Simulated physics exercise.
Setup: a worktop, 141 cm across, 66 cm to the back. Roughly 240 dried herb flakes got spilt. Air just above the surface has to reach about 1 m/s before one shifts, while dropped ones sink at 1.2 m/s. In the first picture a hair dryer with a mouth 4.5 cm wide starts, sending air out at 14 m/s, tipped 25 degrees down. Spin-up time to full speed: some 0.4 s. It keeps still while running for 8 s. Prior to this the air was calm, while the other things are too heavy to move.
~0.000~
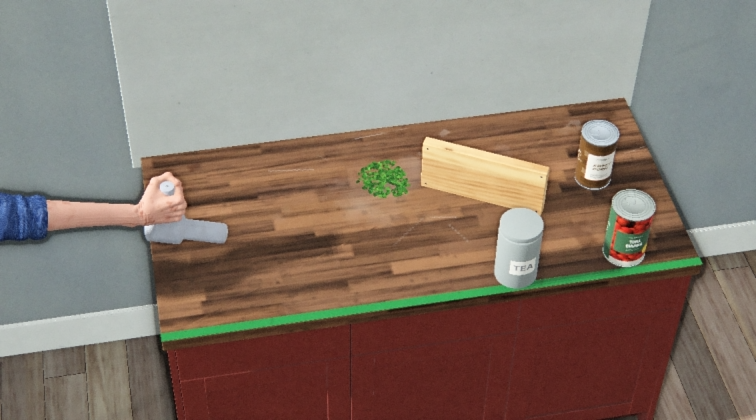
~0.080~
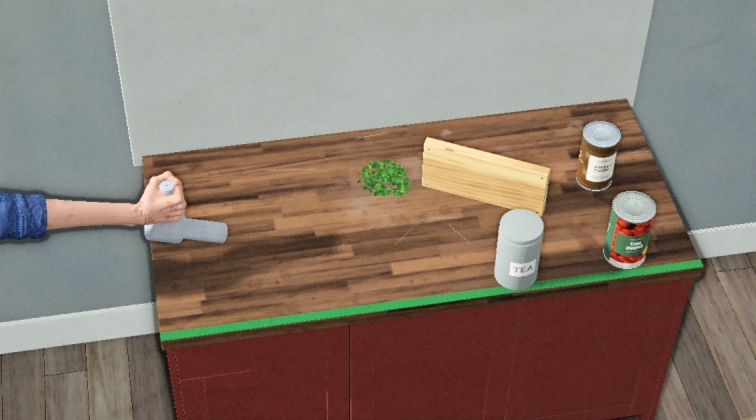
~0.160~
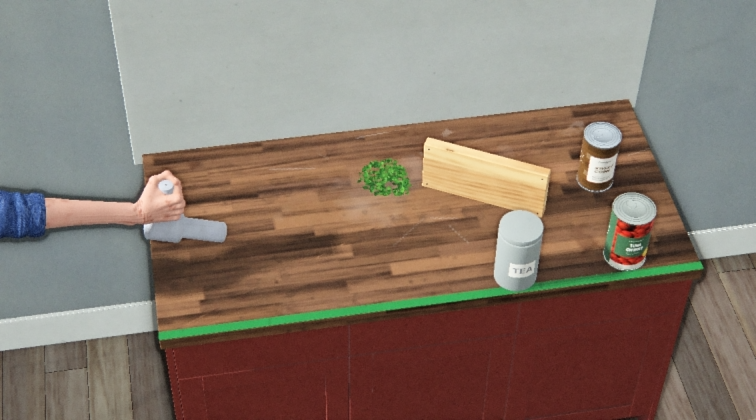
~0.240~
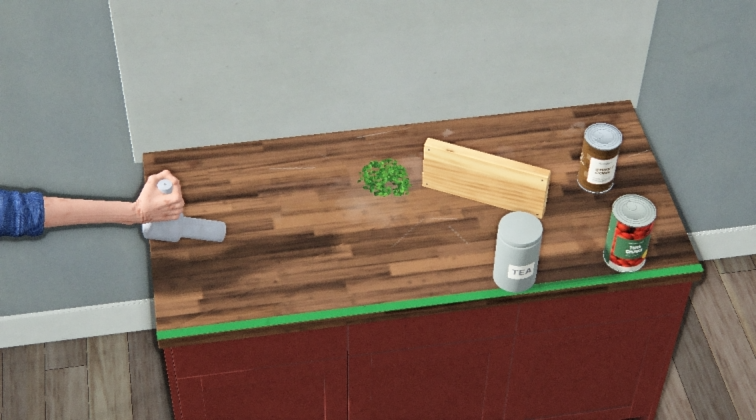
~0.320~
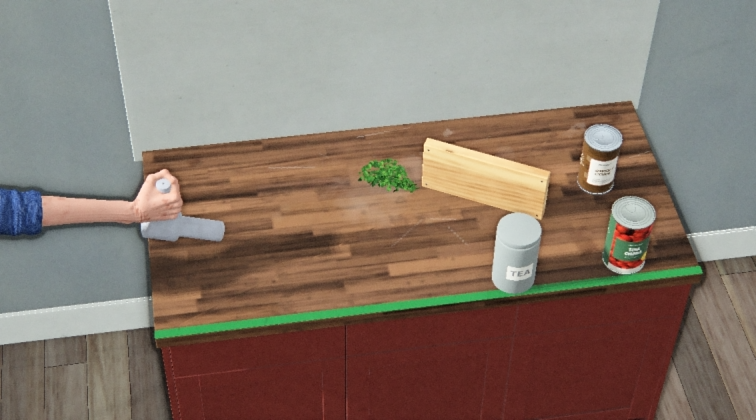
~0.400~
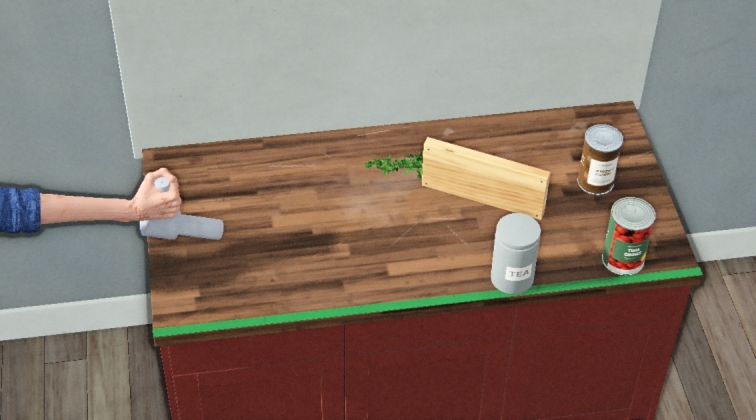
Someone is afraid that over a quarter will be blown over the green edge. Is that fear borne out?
Loss there undershoots or meets a quarter.
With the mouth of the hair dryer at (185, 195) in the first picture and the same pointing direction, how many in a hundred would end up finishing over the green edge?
Estimate: About 2 %.
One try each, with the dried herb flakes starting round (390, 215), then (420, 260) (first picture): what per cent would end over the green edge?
Near 4 % for the first and near 60 % for the second.
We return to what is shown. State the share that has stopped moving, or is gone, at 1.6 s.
About 60 %.
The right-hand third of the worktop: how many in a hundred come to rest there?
About 30 percent.
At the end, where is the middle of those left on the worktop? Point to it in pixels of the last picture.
Near (600, 127).
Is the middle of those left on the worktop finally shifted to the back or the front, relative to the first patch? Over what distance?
Toward the rear, roughly 10 cm.
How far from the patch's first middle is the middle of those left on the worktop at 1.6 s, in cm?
About 65 cm.
After 1.6 s the count stands so, 0 % are over the green edge; the middle of those still in play is near (604, 125).
After 2.6 s the count stands so, 0 % are over the green edge; the middle of those still in play is near (598, 128).
After 4.4 s the count stands so, 0 % are over the green edge; the middle of those still in play is near (595, 126).
After 8.0 s, at the end, 0 % are over the green edge; the middle of those still in play is near (600, 127).
